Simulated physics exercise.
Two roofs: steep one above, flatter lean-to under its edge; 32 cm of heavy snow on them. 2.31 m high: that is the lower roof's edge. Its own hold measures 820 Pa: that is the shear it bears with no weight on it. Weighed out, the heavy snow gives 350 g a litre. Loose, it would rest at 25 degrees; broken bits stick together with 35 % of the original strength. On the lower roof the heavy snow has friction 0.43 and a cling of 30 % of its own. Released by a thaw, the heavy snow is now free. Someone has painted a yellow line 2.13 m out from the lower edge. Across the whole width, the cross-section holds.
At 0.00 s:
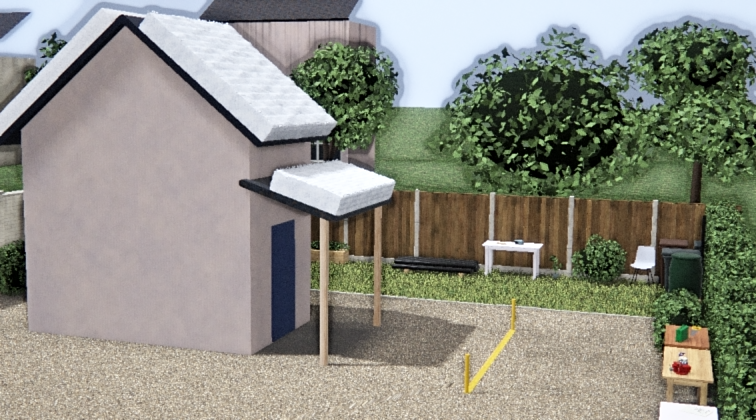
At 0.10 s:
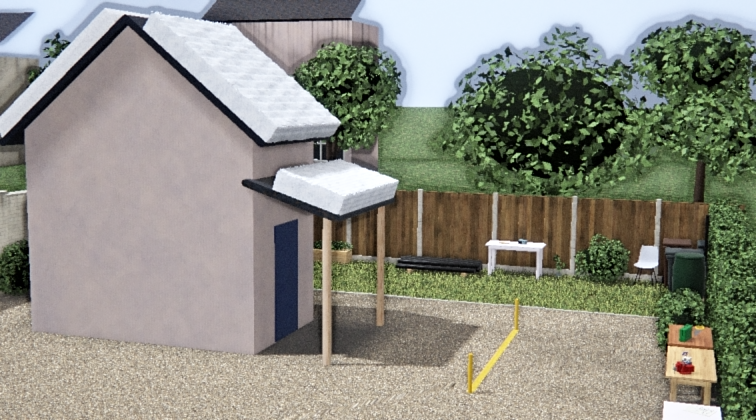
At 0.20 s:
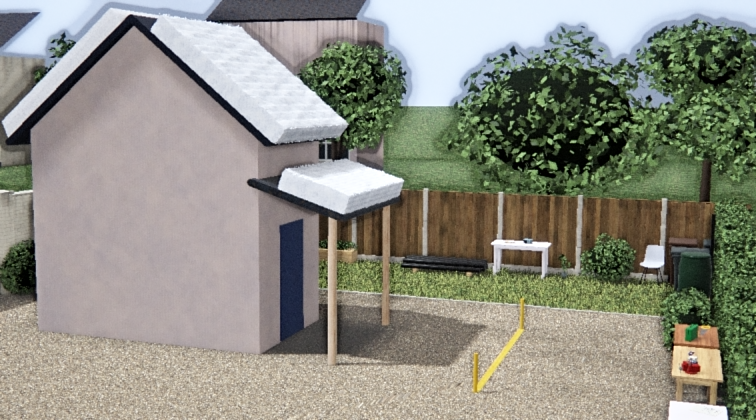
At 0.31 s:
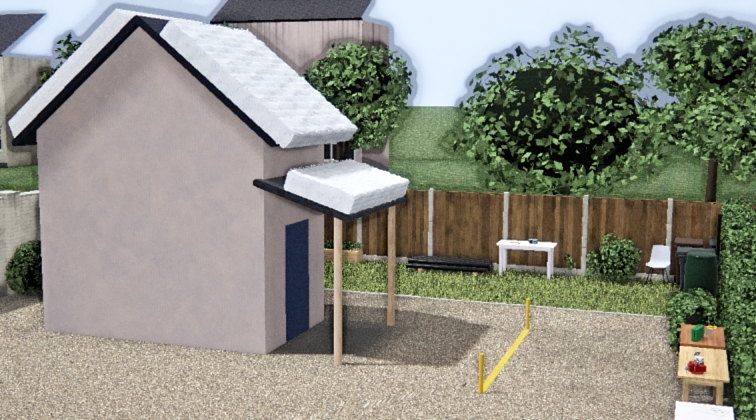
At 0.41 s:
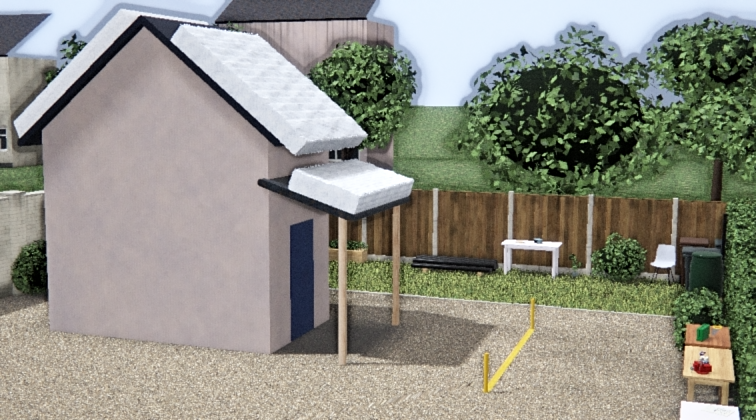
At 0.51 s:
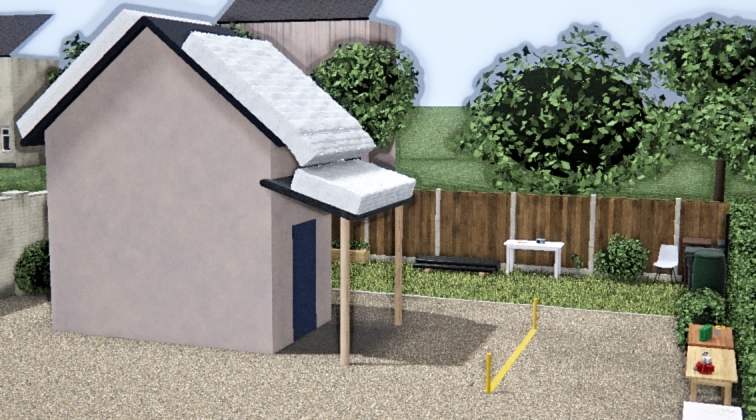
A small building with a blue door stood in a gravel yard as the thick snow on its steep upper roof slid down toward the snow-covered lean-to, slowly at first, then farther.
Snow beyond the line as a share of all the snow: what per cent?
The share beyond the line comes to about 24 %.
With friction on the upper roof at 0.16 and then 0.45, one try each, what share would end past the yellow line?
Respectively 30 percent and 7 percent.
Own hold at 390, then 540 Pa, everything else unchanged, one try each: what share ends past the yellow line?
Going in order, it's 35 % and then 35 %.
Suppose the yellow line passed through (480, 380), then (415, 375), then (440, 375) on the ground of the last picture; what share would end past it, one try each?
30 %, 60 %, 50 %.
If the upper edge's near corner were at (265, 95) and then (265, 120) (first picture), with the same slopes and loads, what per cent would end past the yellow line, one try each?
In that order: 40 %, 35 %.
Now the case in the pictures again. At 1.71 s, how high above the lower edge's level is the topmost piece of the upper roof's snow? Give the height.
Snow top above lower edge: Approx. 0.6 m.
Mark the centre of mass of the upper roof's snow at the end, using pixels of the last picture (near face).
Approximately at pixel (467, 357).
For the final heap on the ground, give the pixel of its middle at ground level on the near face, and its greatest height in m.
The heap centres close to (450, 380) and stands about 0.5 m tall.
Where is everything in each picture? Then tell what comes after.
Foremost bit of the heavy snow at (263, 117), in the first frame.
Foremost bit of the heavy snow at (268, 141), its middle shifted 1.8 cm, in the second frame.
Foremost bit of the heavy snow at (275, 129), its middle shifted 7.4 cm, 3 % of it past the upper edge, in one piece, in the third frame.
Foremost bit of the heavy snow at (285, 134), its middle shifted 17 cm, 7 % of it past the upper edge, in one piece, in the fourth frame.
Foremost bit of the heavy snow at (296, 140), its middle shifted 31 cm, 12 % of it past the upper edge, in one piece, in the fifth frame.
Foremost bit of the heavy snow at (307, 144), its middle shifted 49 cm, 18 % of it past the upper edge, cracking, in the sixth frame.
After 1.06 s, none is below the lower edge and 0 % is past the line.
After 1.71 s, 51 % is below the lower edge and 0 % is past the line.
After 2.35 s, 84 % is below the lower edge and 23 % is past the line.
After 3.00 s, 84 % is below the lower edge and 24 % is past the line.
After 3.40 s, 84 % is below the lower edge and 24 % is past the line.
